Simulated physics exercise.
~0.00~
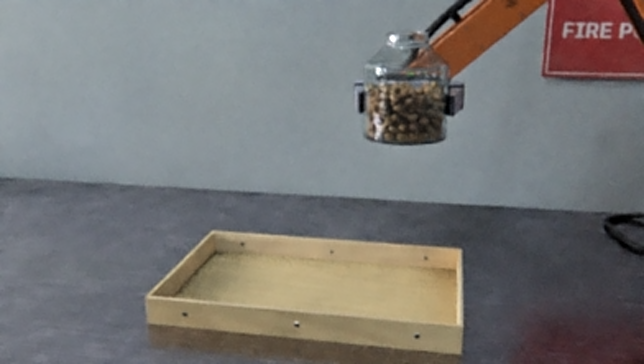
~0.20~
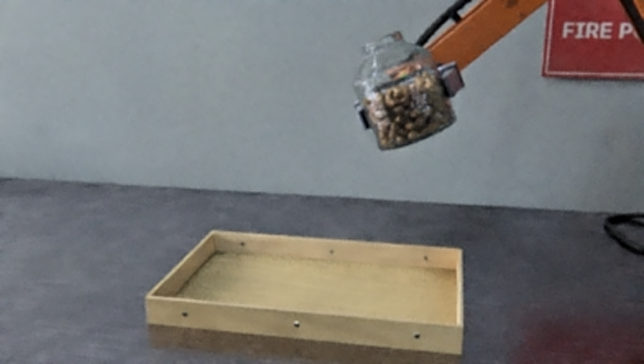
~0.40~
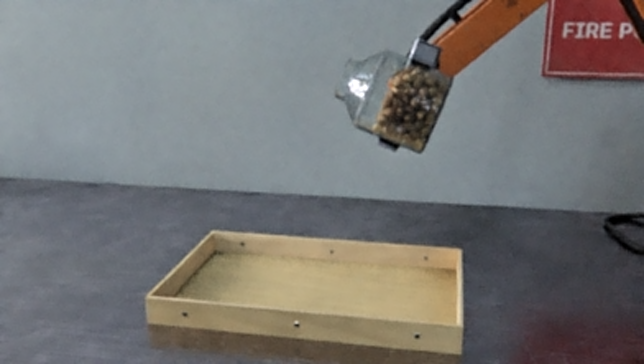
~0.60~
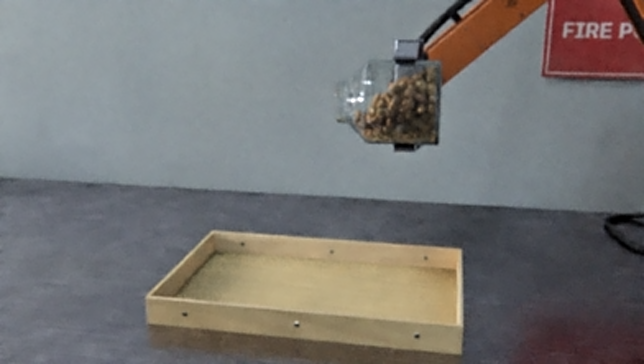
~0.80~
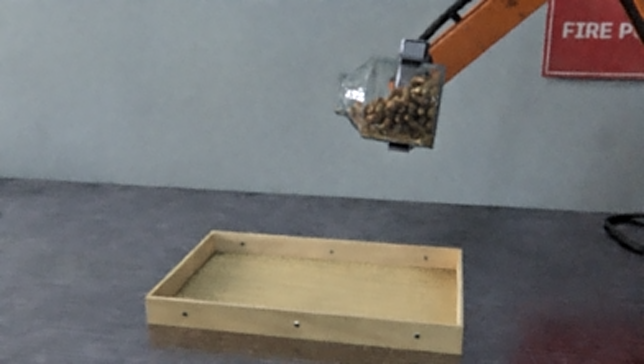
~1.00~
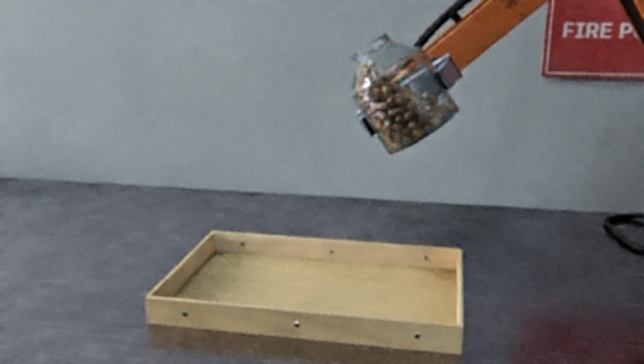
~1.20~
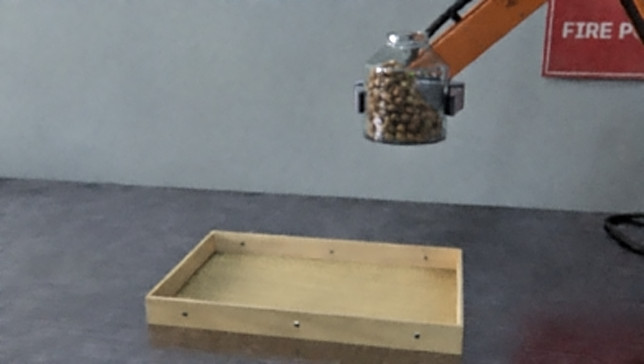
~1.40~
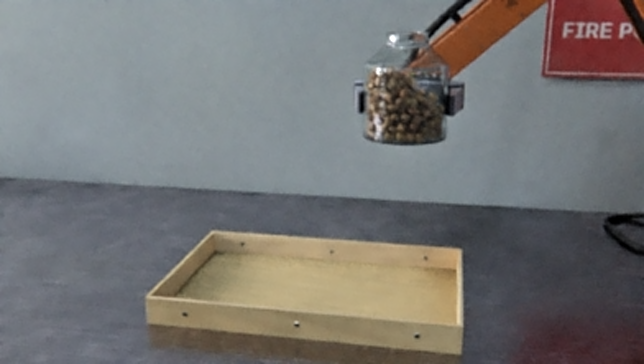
An orange robot arm reaches in from the upper right, gripping a clear jar partly filled with small brown beans above a dark grey table. Seen from the front and slightly above, a shallow, empty wooden tray sits below it, with a pale grey wall and part of a red sign behind. The arm tips the jar to the left until it lies on its side, and the beans shift inside without falling out. It then turns the jar back through a lean. Finally the jar is upright in the gripper, the beans still inside and the tray still empty.
